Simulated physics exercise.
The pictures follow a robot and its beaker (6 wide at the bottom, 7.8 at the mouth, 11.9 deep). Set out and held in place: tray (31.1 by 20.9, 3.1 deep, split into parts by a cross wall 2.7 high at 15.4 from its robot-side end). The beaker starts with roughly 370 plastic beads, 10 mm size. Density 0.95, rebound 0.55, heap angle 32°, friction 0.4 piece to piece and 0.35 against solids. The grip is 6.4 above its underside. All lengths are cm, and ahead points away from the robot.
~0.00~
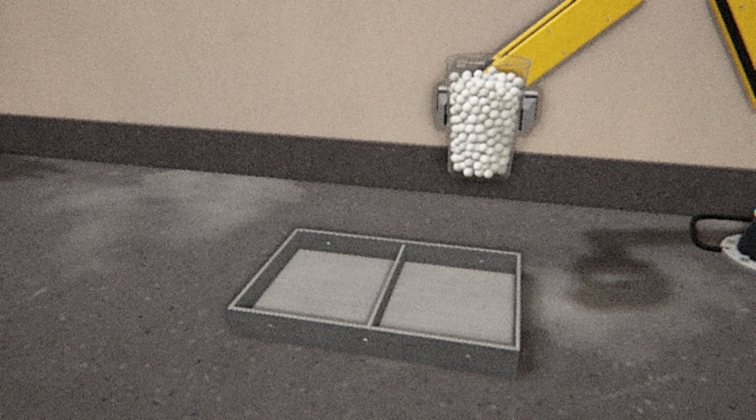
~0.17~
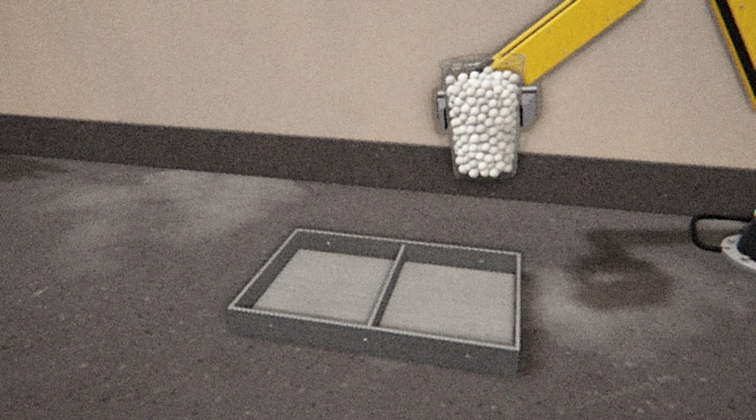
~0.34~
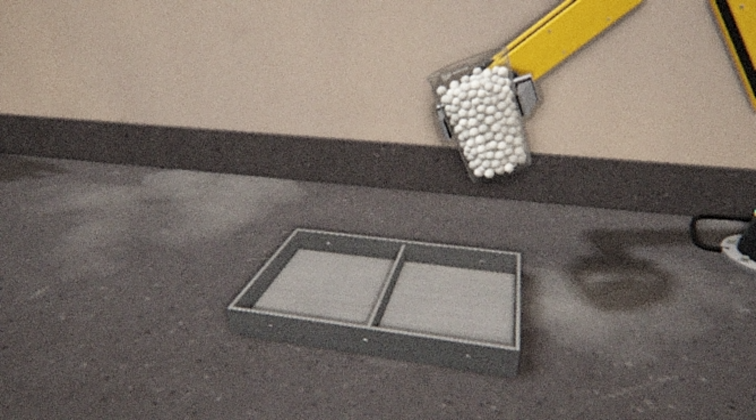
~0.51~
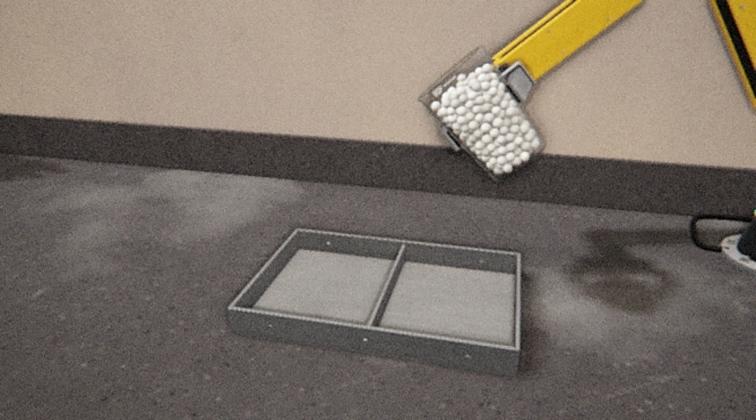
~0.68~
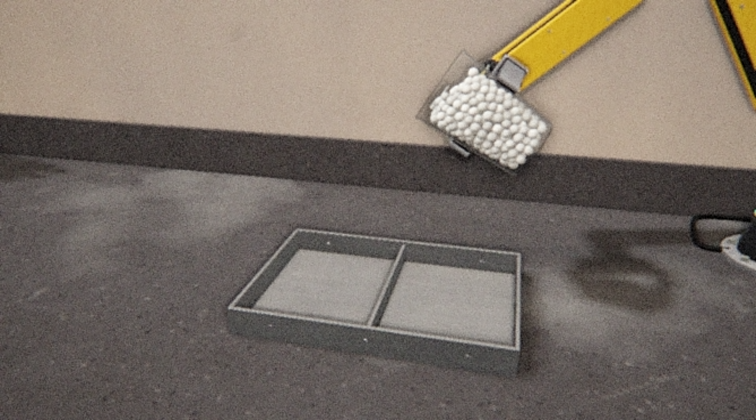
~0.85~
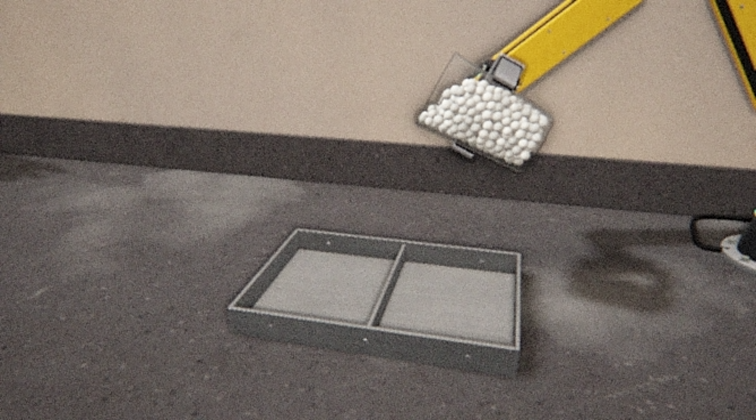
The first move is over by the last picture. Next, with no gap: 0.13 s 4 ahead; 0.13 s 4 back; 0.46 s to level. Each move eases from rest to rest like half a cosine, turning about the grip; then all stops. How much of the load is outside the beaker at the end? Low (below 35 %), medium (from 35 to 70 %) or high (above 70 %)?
A low share, below 35 %, ends outside the beaker.
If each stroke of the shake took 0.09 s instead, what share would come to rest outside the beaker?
It would be near 30 per cent.
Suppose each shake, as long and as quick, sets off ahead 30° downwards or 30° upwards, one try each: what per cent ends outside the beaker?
Some 5 and 25 per cent.
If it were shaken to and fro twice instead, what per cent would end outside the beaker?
In that case some 25 per cent.
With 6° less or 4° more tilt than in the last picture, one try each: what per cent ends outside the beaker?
About 10 and 20 per cent.
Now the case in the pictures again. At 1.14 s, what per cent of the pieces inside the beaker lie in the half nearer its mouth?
About 45 per cent.
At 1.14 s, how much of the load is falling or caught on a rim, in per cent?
About 14 per cent.
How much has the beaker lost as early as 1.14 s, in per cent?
About 15 per cent by then.
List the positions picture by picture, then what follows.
The beaker middle at (483, 119), level; upper third of the load around (486, 94), from x 455 to 520, top at y 70; 369 in the beaker, in the first picture.
The beaker middle at (483, 119), tilted 6° forward; upper third of the load around (484, 93), from x 450 to 515, top at y 70, in the second picture.
The beaker middle at (485, 119), tilted 22° forward; upper third of the load around (482, 95), from x 440 to 520, top at y 70, in the third picture.
The beaker middle at (486, 119), tilted 42° forward; upper third of the load around (479, 97), from x 435 to 535, top at y 70, in the fourth picture.
The beaker middle at (487, 118), tilted 58° forward; upper third of the load around (477, 100), from x 435 to 540, top at y 75, in the fifth picture.
The beaker middle at (487, 117), tilted 64° forward; upper third of the load around (479, 102), from x 425 to 545, top at y 85; 369 in the beaker, in the sixth picture.
After 1.14 s, tilted 63° forward, highest piece 26 above the table; 319 in the beaker, 50 in flight or on a rim.
After 1.43 s, tilted 14° forward, highest piece 29 above the table; 306 in the beaker, 42 in the far-side part, 13 in the robot-side part, 8 in flight or on a rim.
After 1.77 s, level, highest piece 29 above the table; 306 in the beaker, 46 in the far-side part, 16 in the robot-side part, 1 on the table or floor.
After 2.82 s, level, highest piece 29 above the table; 306 in the beaker, 46 in the far-side part, 16 in the robot-side part, 1 on the table or floor.
In the end, 306 in the beaker, 46 in the far-side part, 16 in the robot-side part, 1 on the table or floor. That is 17 % outside the beaker.
